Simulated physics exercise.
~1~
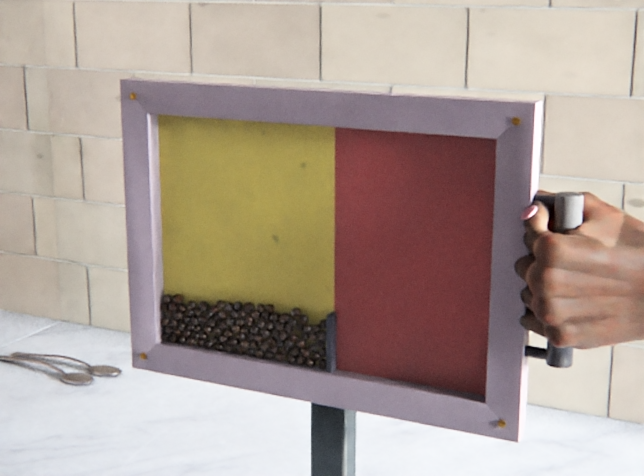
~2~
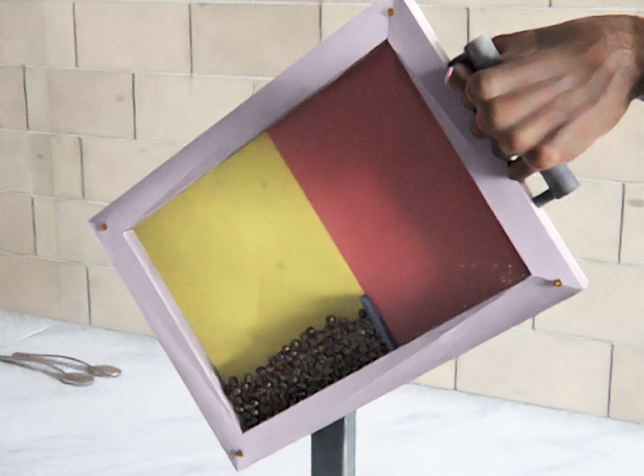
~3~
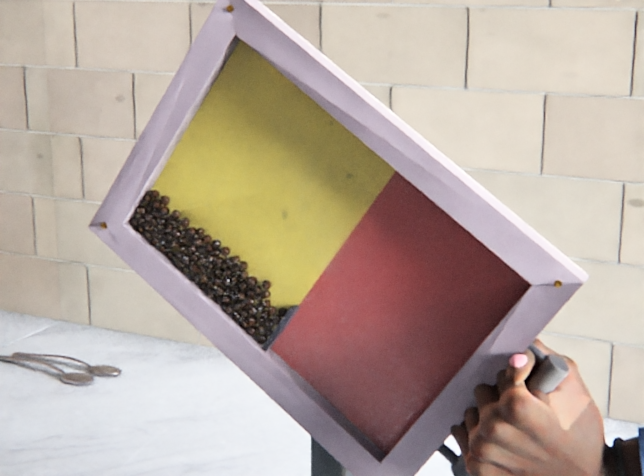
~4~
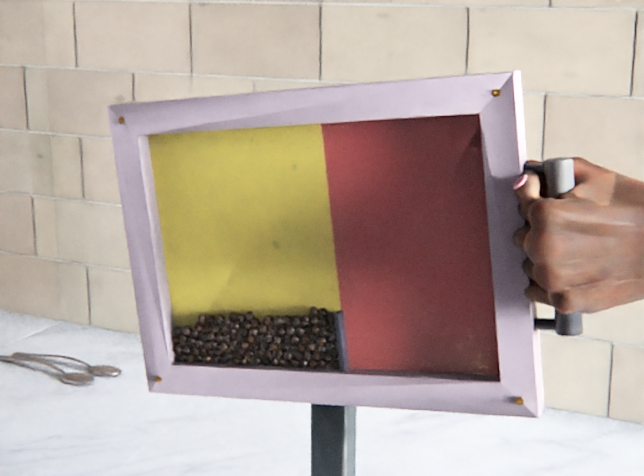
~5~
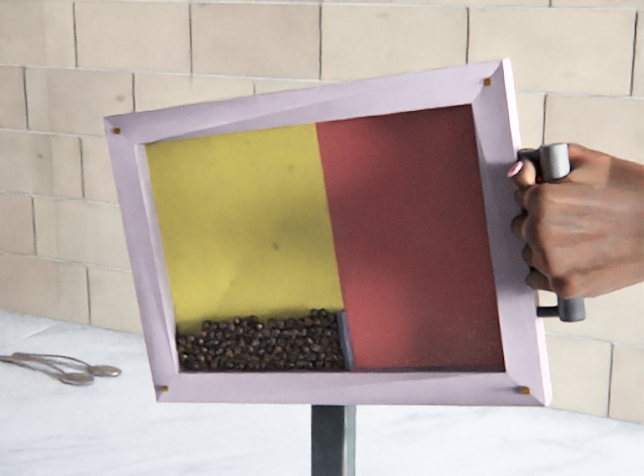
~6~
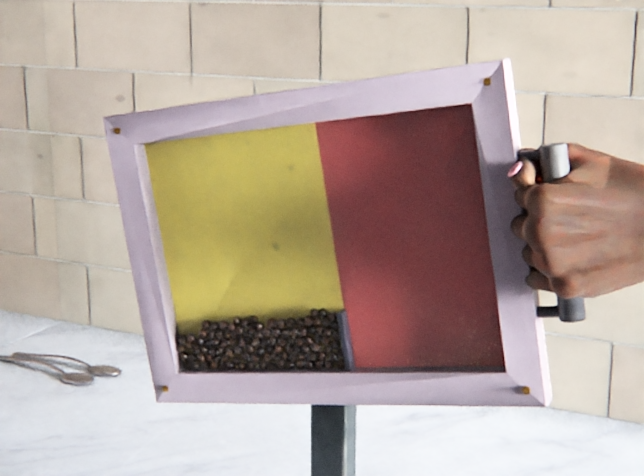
On a white marble surface before a cream brick wall, seen from the front by a still camera, a flat case with a pale lilac frame sits on a dark post, some metal utensils lying at left. Its window shows a yellow strip on the left and a red one on the right, with round dark pills heaped low against a small divider. A hand on the right-side handle tips the case steeply anticlockwise, then swings it far clockwise. Finally it turns back and rests tilted slightly anticlockwise, the pills still all in yellow.
